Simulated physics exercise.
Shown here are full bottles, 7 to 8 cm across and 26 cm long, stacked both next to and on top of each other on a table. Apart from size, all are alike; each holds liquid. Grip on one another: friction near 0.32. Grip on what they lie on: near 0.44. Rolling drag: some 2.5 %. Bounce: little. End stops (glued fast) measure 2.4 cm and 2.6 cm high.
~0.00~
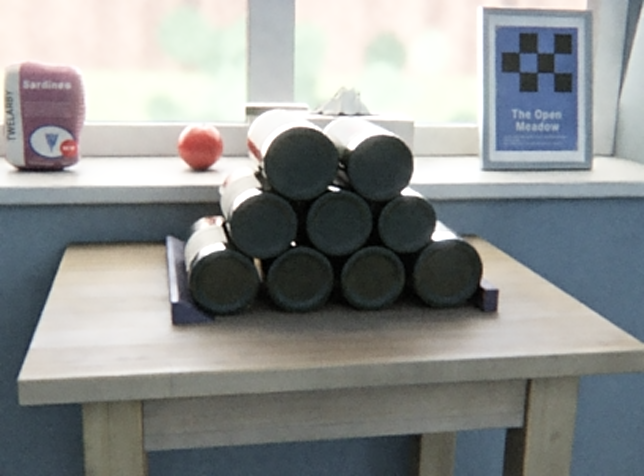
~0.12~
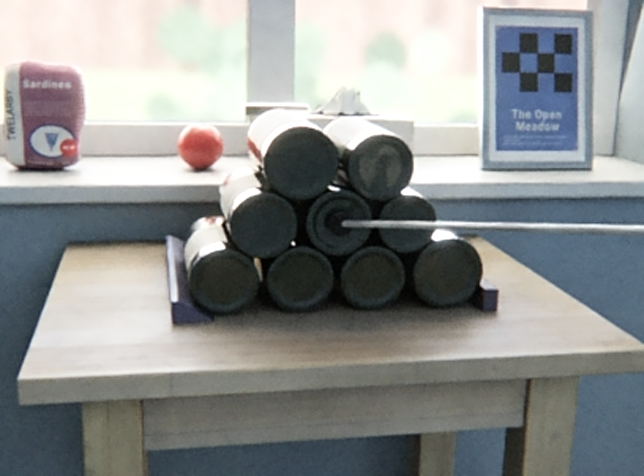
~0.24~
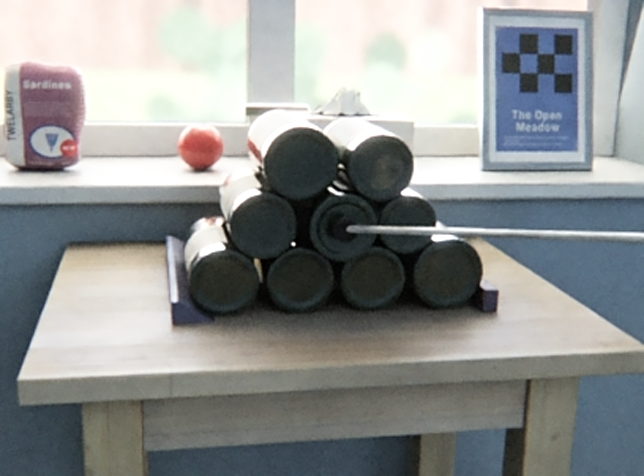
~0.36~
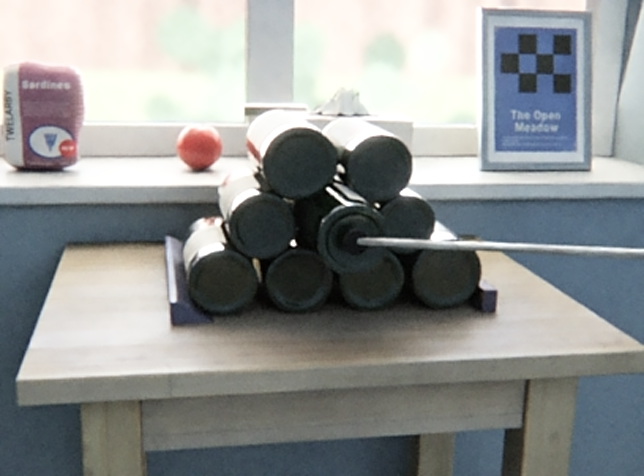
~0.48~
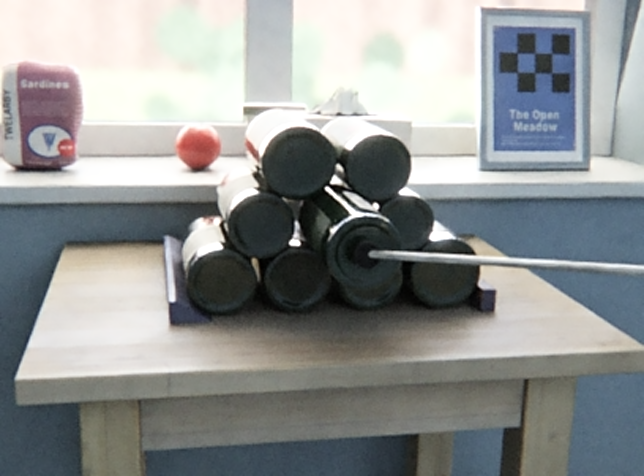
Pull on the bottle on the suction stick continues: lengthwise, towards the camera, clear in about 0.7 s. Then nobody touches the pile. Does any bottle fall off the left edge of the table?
No.
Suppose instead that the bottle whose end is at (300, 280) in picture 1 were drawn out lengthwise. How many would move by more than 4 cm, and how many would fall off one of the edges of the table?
The counts come to 0 and 0.
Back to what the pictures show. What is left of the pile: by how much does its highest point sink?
Roughly 0 cm lower.
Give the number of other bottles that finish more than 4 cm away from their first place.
Count: 0.
After 0.88 s, 0 now displaced over 4 cm; not one off the edges of the table.
After 0.95 s, 0 now displaced over 4 cm; not one off the edges of the table.
All still by 1.1 s, 0 moved over 4 cm; not one off the edges of the table; top of the pile 20 cm high, from 20 cm.
